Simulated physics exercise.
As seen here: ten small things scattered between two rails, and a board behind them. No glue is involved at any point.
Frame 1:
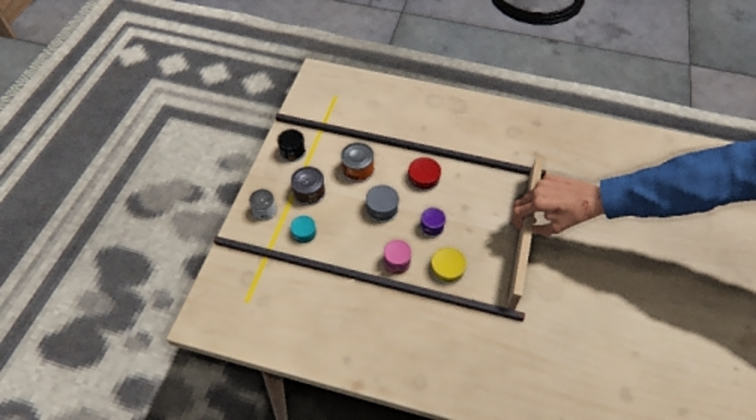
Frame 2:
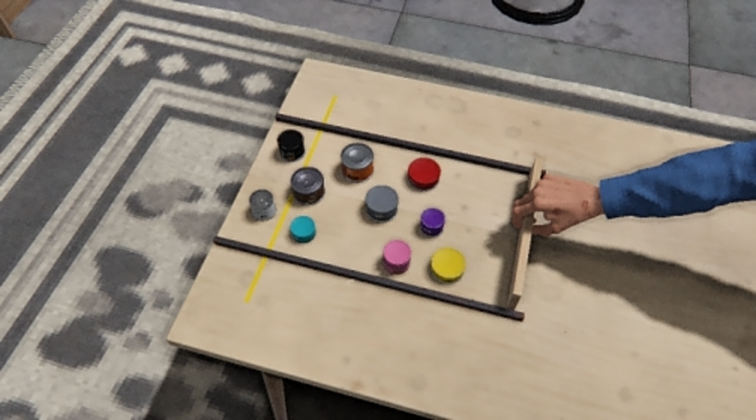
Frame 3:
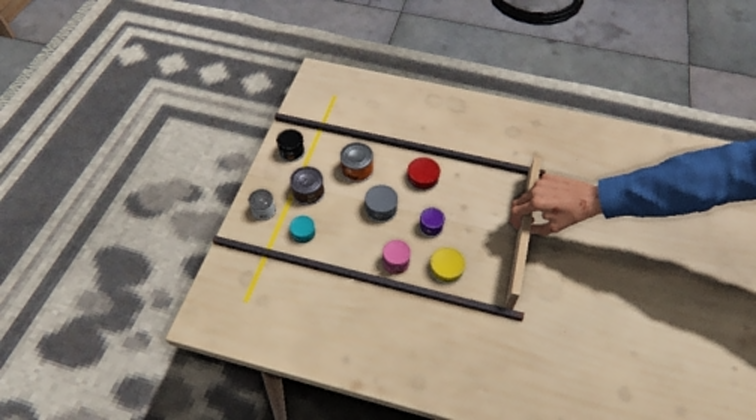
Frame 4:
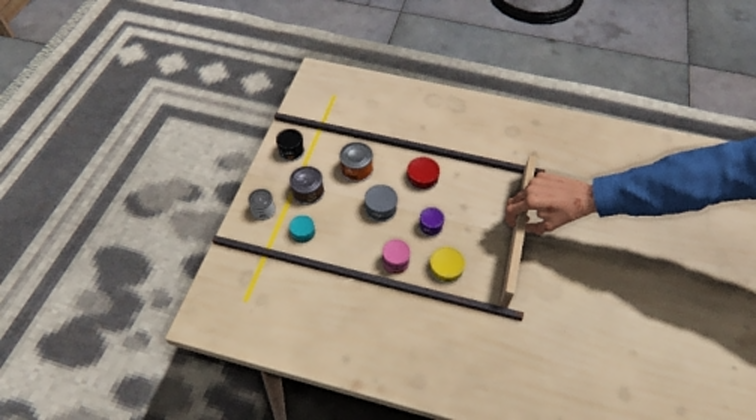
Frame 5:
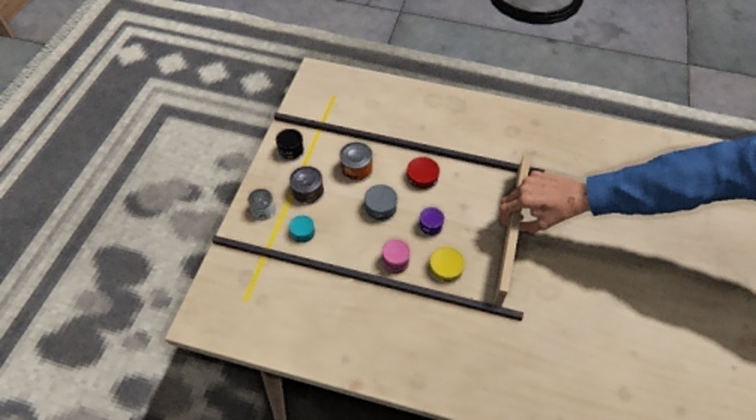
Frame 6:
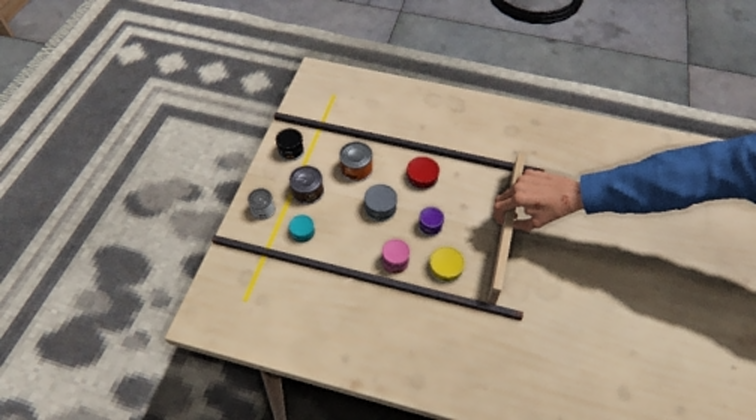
At first, a hand in a blue sleeve holds a wooden board at the right end of two dark rails, with ten small, differently coloured containers scattered between them on a table. The hand then slides the board slightly left along the rails, while the containers stay practically still.
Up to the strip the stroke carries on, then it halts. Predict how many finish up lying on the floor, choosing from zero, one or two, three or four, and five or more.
My prediction is one or two.
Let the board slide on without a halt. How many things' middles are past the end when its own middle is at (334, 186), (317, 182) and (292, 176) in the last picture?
Past-the-end tally - position 1: 0, position 2: 0, position 3: 2.
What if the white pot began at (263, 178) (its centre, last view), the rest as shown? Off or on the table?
From that start, the object then does not stay.
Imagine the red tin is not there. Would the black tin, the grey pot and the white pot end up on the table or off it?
The black tin survives, the grey pot holds on, the white pot falls.
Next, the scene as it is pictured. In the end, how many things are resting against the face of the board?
4 of them.
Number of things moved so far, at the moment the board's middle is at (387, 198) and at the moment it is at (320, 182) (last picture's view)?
The first count is 6, and then it's 10.
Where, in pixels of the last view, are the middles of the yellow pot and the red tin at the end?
The yellow pot comes to rest at (265, 211), and the red tin comes to rest at (295, 144).
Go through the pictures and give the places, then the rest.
The first frame shows white pot (263, 205); black tin (292, 145); brown pot (308, 186); board (526, 230); tape (296, 187).
The second frame shows black tin (291, 146); red tin (424, 174).
The third frame shows brown pot (308, 186); orange tin (357, 163).
The fourth frame shows white pot (262, 205); purple tin (432, 222).
The fifth frame shows black tin (290, 145); turquoise tub (302, 229).
The sixth frame shows white pot (262, 204); black tin (290, 145); brown pot (307, 185); board (507, 225); tape (295, 186).
Soon after, none off yet; white pot at rest near (262, 204); black tin at rest near (290, 145); brown pot at rest near (307, 185).
Then, none off yet; white pot moving near (256, 202); black tin moved a little near (276, 141); brown pot moved a little near (289, 184).
By the end, the number that fall off is one or two; fallen, black tin and white pot.
